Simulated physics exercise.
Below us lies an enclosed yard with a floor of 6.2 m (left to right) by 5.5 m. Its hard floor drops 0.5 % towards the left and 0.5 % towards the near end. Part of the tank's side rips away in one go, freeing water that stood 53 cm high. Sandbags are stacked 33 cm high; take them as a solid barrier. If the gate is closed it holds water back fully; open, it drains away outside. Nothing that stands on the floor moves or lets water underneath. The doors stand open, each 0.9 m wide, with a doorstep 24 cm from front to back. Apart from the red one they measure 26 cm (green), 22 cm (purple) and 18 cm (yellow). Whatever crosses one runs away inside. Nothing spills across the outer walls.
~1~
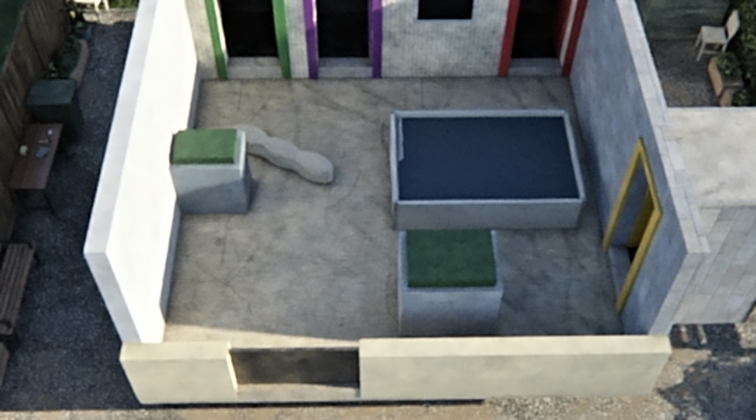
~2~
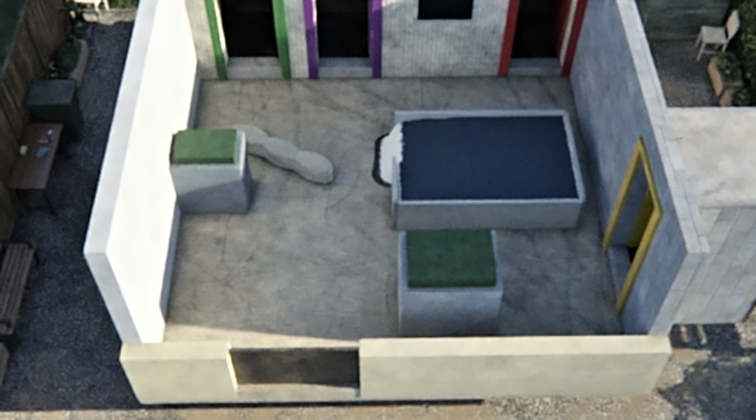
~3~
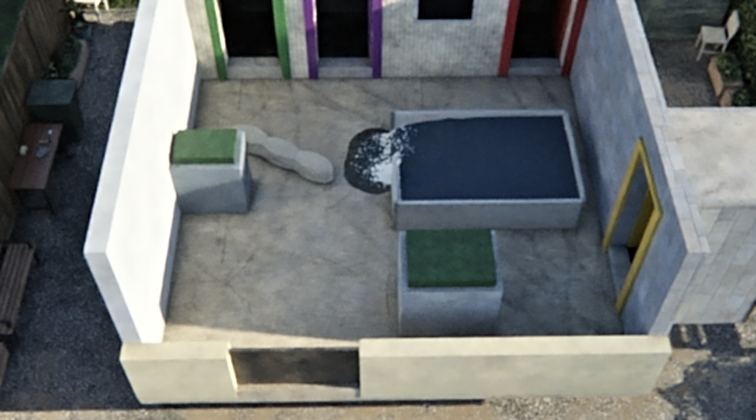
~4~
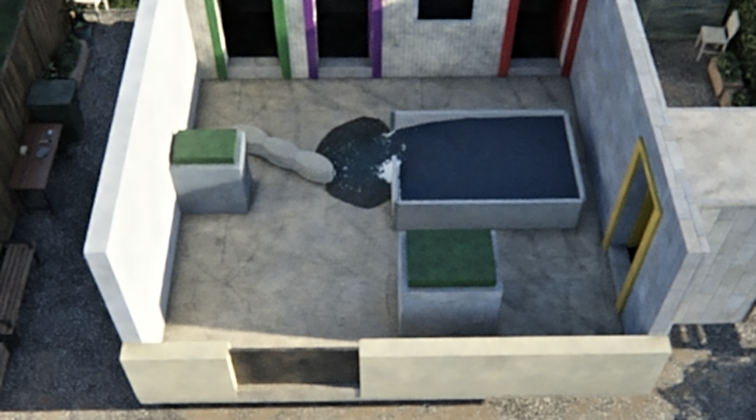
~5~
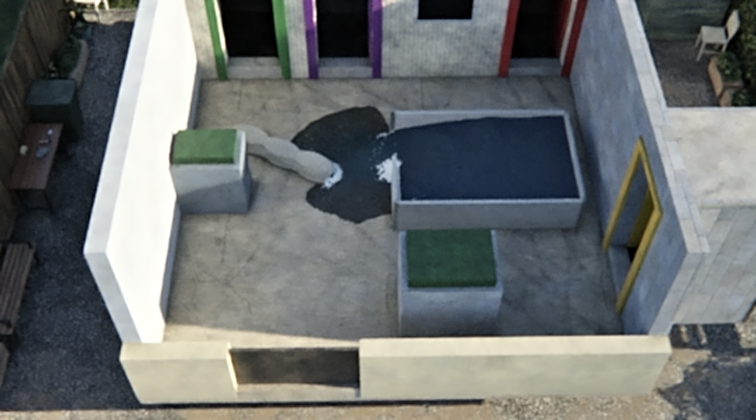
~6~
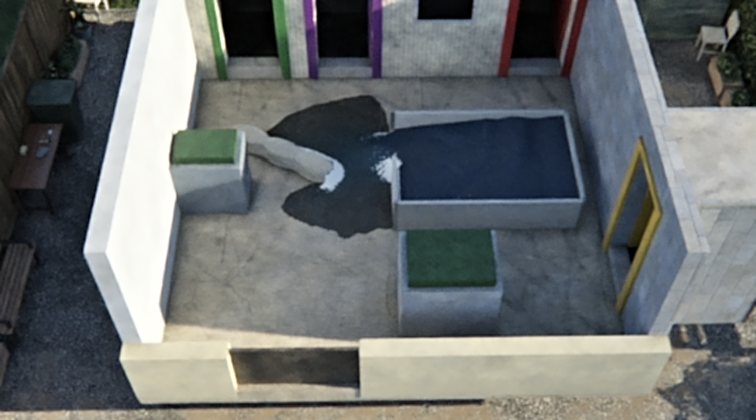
Dark water burst from the left side of a raised tank in a walled yard, foamed onto the floor, and spread leftward, fanning out on both sides of a low curved barrier.
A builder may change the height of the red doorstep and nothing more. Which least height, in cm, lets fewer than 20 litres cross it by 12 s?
It would have to be roughly 7.5 cm high.
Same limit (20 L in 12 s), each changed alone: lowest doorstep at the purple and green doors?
Roughly 10.0 cm at purple and 24 cm at green.
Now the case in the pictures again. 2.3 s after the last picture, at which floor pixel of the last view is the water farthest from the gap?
Near (172, 375).
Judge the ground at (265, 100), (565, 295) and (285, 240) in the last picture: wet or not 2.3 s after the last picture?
In that order: Flooded, dry, flooded.
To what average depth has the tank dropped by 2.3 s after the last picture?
Roughly 31 cm on average.
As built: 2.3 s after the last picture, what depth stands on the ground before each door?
In cm: Red 0, green 30, purple 7, yellow 0.
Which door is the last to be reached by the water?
The yellow one.
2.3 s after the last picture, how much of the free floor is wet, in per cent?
About 45 per cent.
Then, 0.7 s after the last picture water covers 25 % of the floor, deepest (32 cm) near (386, 153); it has not reached the red door.
Then, 2.3 s after the last picture water covers 45 % of the floor, deepest (34 cm) near (200, 90); it has not reached the red door.
Then, 11.3 s after the last picture water covers 95 % of the floor, deepest (12 cm) near (187, 173); 10 cm at the red door, 0 litres in over its 16 cm doorstep.
At the red door as built, the water peaked near 13 cm, 9.7 s after the last picture.
With a doorstep of 7 cm, 27 litres would have come in within the 12 s; with 9.5 cm, 8 litres. So under 20 litres takes about 7.5 cm.
